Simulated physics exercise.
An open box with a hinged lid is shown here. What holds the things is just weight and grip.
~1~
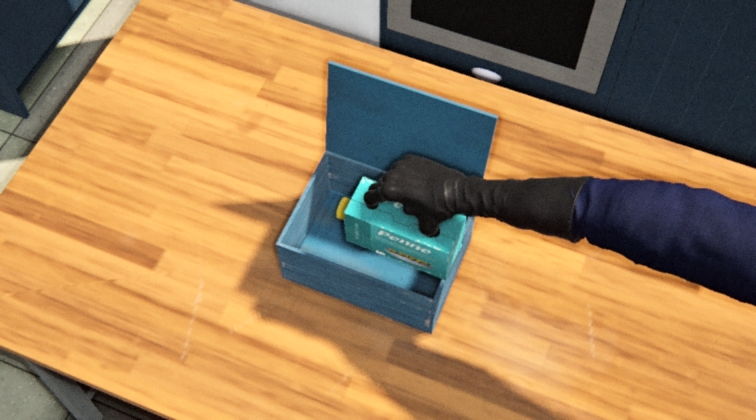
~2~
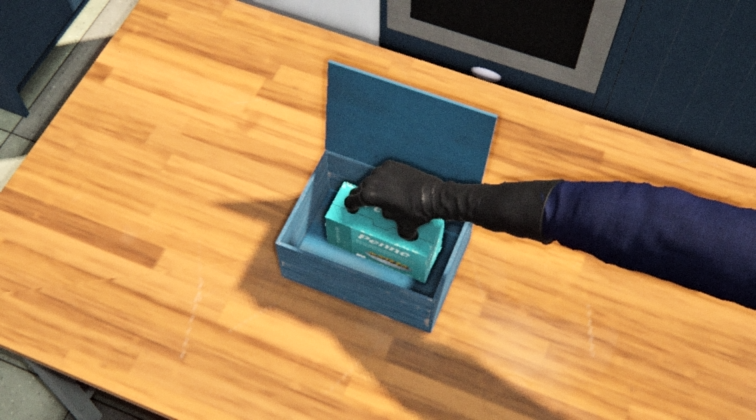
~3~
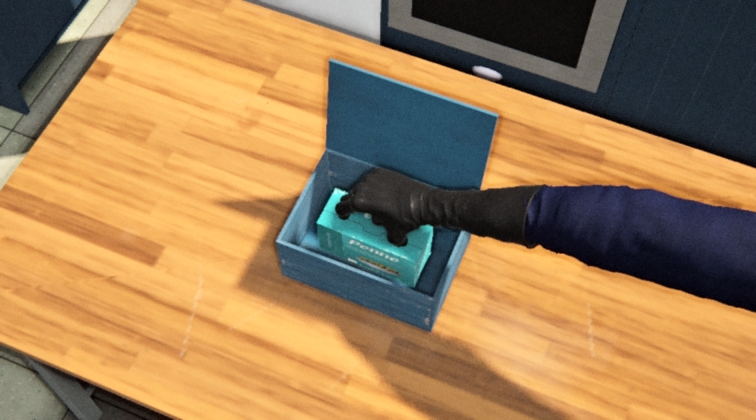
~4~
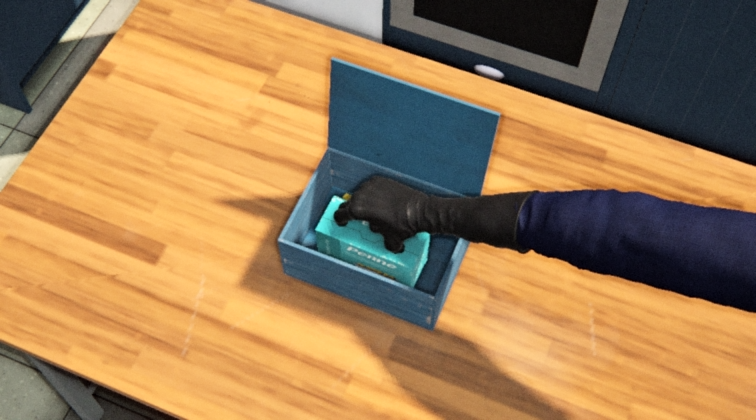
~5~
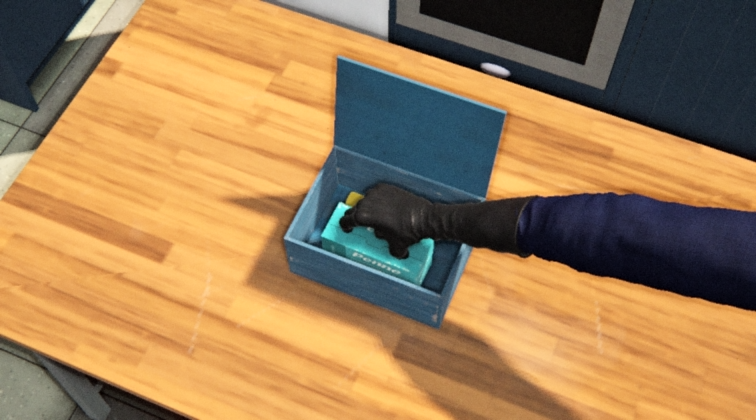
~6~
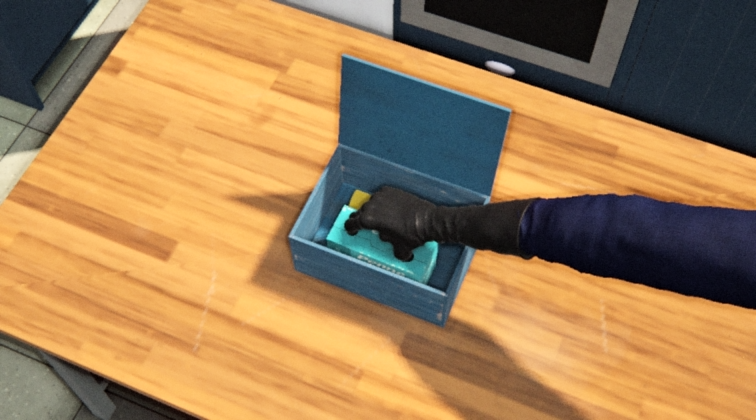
In this clip, a black-gloved hand in a dark blue sleeve lowers a turquoise carton a short way into an open blue box with a hinged lid on a wooden table, and a yellow object shows behind the carton.
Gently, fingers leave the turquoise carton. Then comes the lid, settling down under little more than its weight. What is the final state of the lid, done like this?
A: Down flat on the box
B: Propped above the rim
(A) Down flat on the box.
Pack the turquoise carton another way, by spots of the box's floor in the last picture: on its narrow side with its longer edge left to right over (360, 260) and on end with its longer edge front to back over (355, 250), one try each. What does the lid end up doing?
First time round it drops into place, and second time round it won't go down.
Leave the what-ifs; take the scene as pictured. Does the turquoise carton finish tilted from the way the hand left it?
Simply put, the turquoise carton remains unturned.
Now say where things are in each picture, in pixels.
The first frame shows coming down; turquoise carton (405, 229).
The second frame shows coming down; turquoise carton (384, 232).
The third frame shows coming down; turquoise carton (375, 238).
The fourth frame shows coming down; turquoise carton (372, 244).
The fifth frame shows coming down; turquoise carton (378, 250).
The sixth frame shows in place under the hand; turquoise carton (382, 253).
Then, 1.20 s later than the last frame, lid starting down.
Then, 1.60 s later than the last frame, lid 57° above the rim.
Then, 1.80 s later than the last frame, lid 35° above the rim.
Then, 2.00 s later than the last frame, lid 9° above the rim.
When it is over, lid shut; both as before. End places, in pixels of the last picture, turquoise carton near (382, 253).
